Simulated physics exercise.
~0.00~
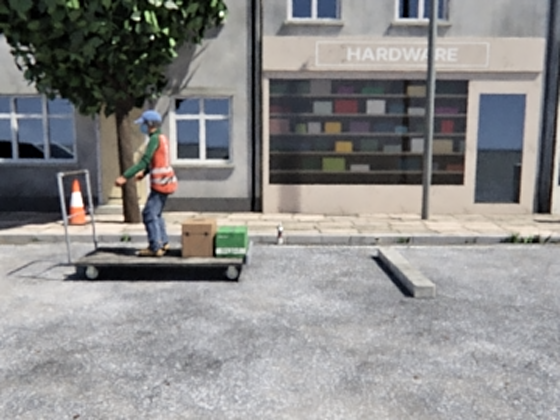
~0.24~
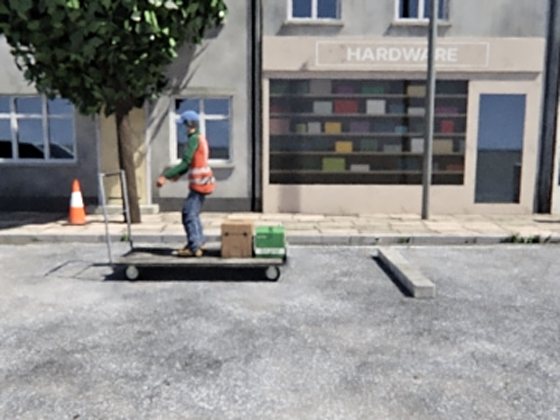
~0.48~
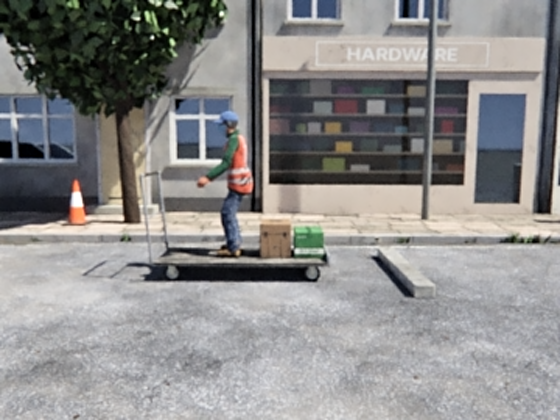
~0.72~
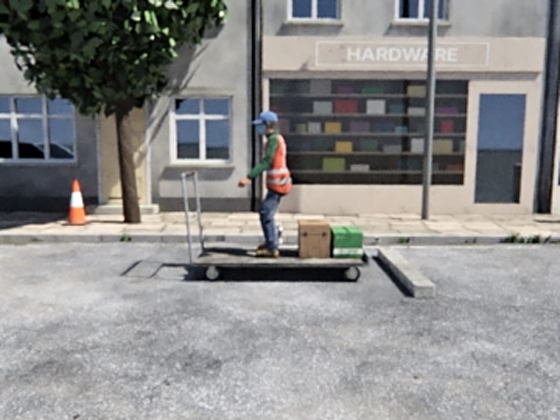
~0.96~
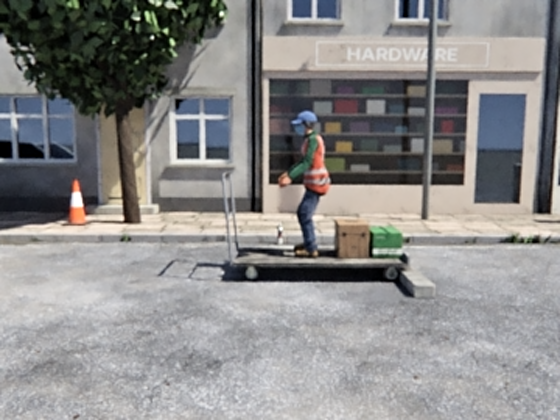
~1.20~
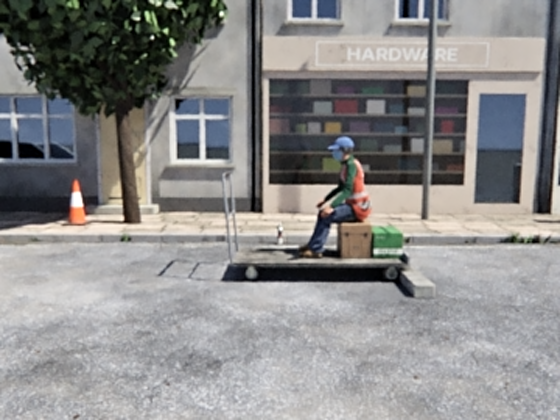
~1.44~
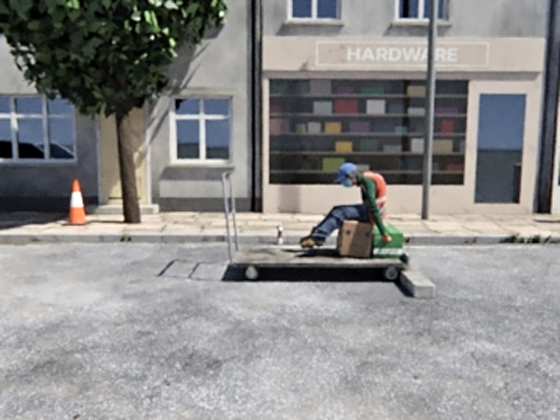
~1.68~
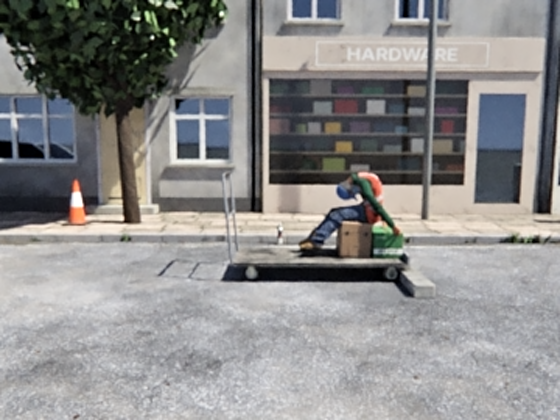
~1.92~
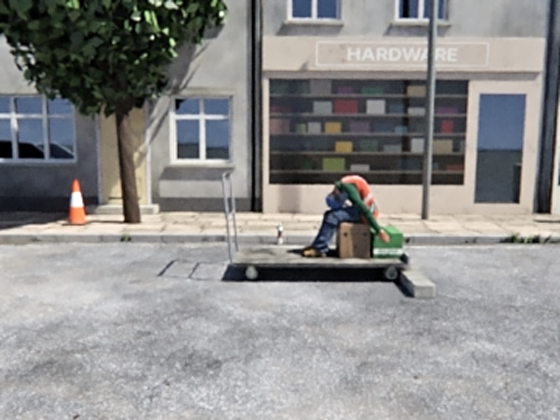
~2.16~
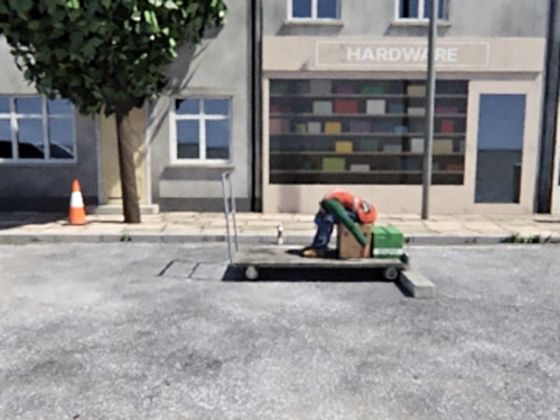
On the street outside a hardware shop, a worker standing on a flatbed trolley rolled right with a brown box and a green one until it stopped at a kerb, then dropped backwards onto the boxes and ended slumped forward, still aboard.
